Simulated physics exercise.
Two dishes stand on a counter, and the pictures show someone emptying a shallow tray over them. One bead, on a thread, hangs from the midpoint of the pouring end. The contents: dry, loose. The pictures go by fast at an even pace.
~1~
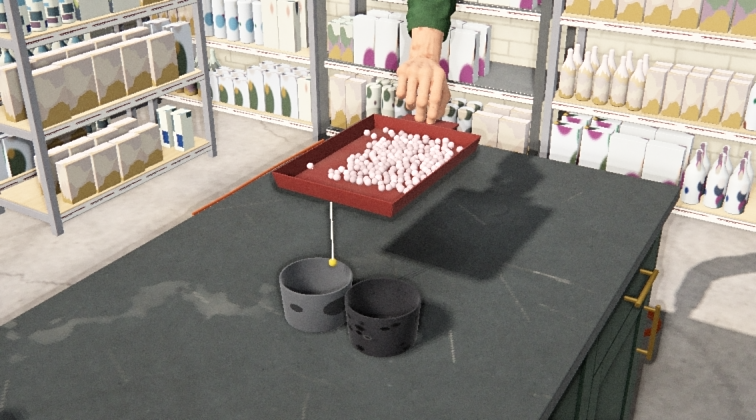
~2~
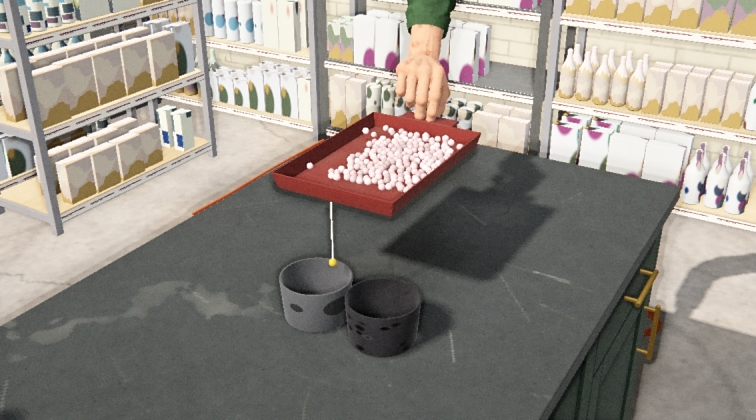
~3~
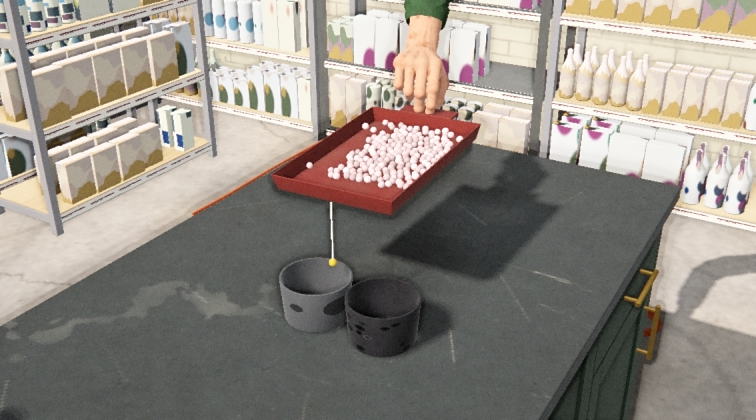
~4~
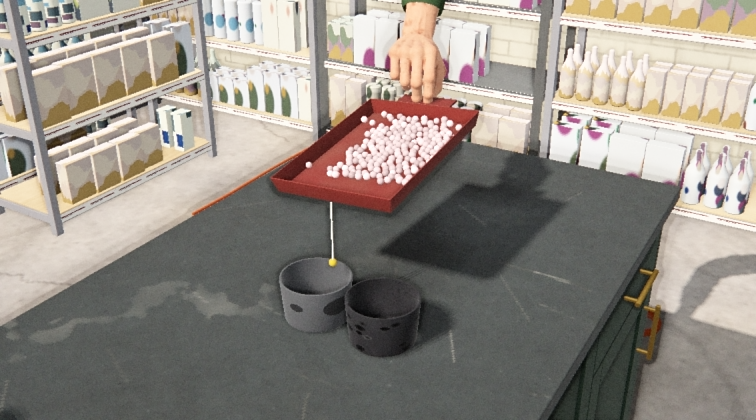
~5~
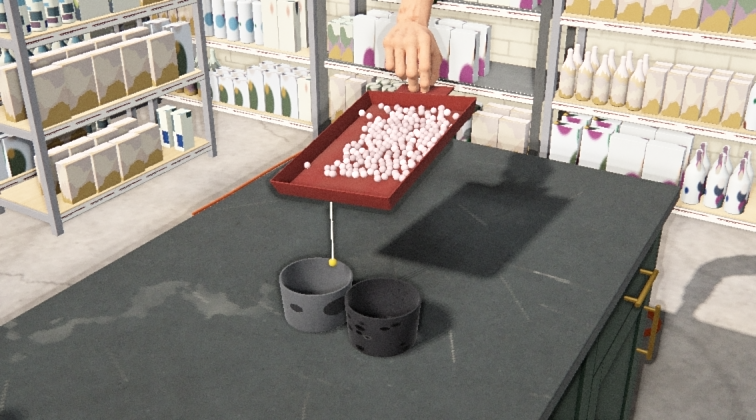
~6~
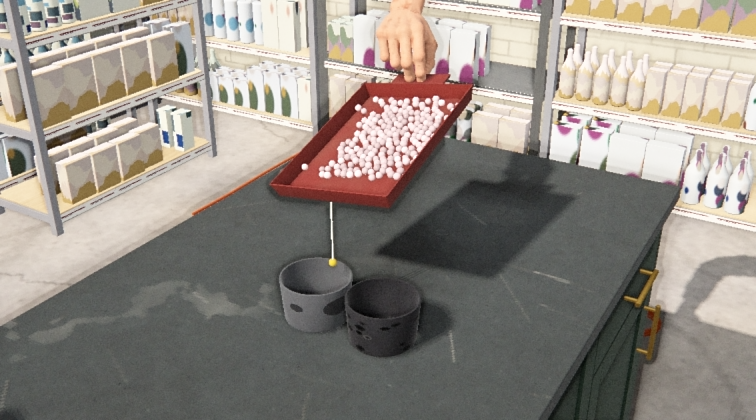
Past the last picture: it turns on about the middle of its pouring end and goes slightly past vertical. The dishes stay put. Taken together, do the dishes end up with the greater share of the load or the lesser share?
They end up with the lesser share.
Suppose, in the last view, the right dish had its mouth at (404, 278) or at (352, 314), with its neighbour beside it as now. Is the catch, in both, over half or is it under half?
Try 1: A minority of it. Try 2: A minority of it.
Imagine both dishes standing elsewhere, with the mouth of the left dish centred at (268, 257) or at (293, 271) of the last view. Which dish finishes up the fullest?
Placement one: The left-positioned dish. Placement two: The left-positioned dish.
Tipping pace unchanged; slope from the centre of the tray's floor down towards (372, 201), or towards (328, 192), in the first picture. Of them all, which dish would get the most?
Result, try one: Dish at right; try two: Dish at left.
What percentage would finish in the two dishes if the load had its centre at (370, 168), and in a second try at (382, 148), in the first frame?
Respectively 20 and 10 per cent.
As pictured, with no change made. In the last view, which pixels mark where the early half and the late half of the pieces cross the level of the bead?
I'd put it at roughly (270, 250), and after that at roughly (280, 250).
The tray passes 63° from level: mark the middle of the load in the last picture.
Its middle sits at about pixel (292, 195).
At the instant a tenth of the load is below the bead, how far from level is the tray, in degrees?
Near 60 degrees.
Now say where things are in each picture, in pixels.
Corners of the pouring end near (278, 171) and (391, 201), level; middle of the load near (401, 159), sugar pearls; left dish near (296, 309); right dish near (363, 333); bead on its thread near (333, 262), in the first frame.
Corners of the pouring end near (277, 172) and (391, 200), level; middle of the load near (400, 157), in the second frame.
Corners of the pouring end near (277, 174) and (390, 199), tipped barely, lowest at the left corner; middle of the load near (400, 152), in the third frame.
Corners of the pouring end near (276, 176) and (388, 197), tipped a little, lowest at the left corner; middle of the load near (399, 145), in the fourth frame.
Corners of the pouring end near (275, 179) and (387, 195), tipped a little, lowest at the left corner; middle of the load near (396, 139), in the fifth frame.
Corners of the pouring end near (275, 182) and (385, 193), tipped clearly, lowest at the left corner; middle of the load near (390, 134), the whole lot on the move; left dish near (296, 309); right dish near (363, 333), in the sixth frame.
Shortly afterwards, tray tipped steeply; near two thirds on the tray; only a few in the left dish; near a quarter outside both; a little in the air.
Next, tray tipped past a quarter turn; a little on the tray; a little in the left dish; the bulk outside both; a little in the air.
Some moments later, tray tipped past a quarter turn; a little in the left dish; all but a few outside both.
In the end, tray tipped past a quarter turn; none at all in the right dish; a little in the left dish; all but a few outside both.
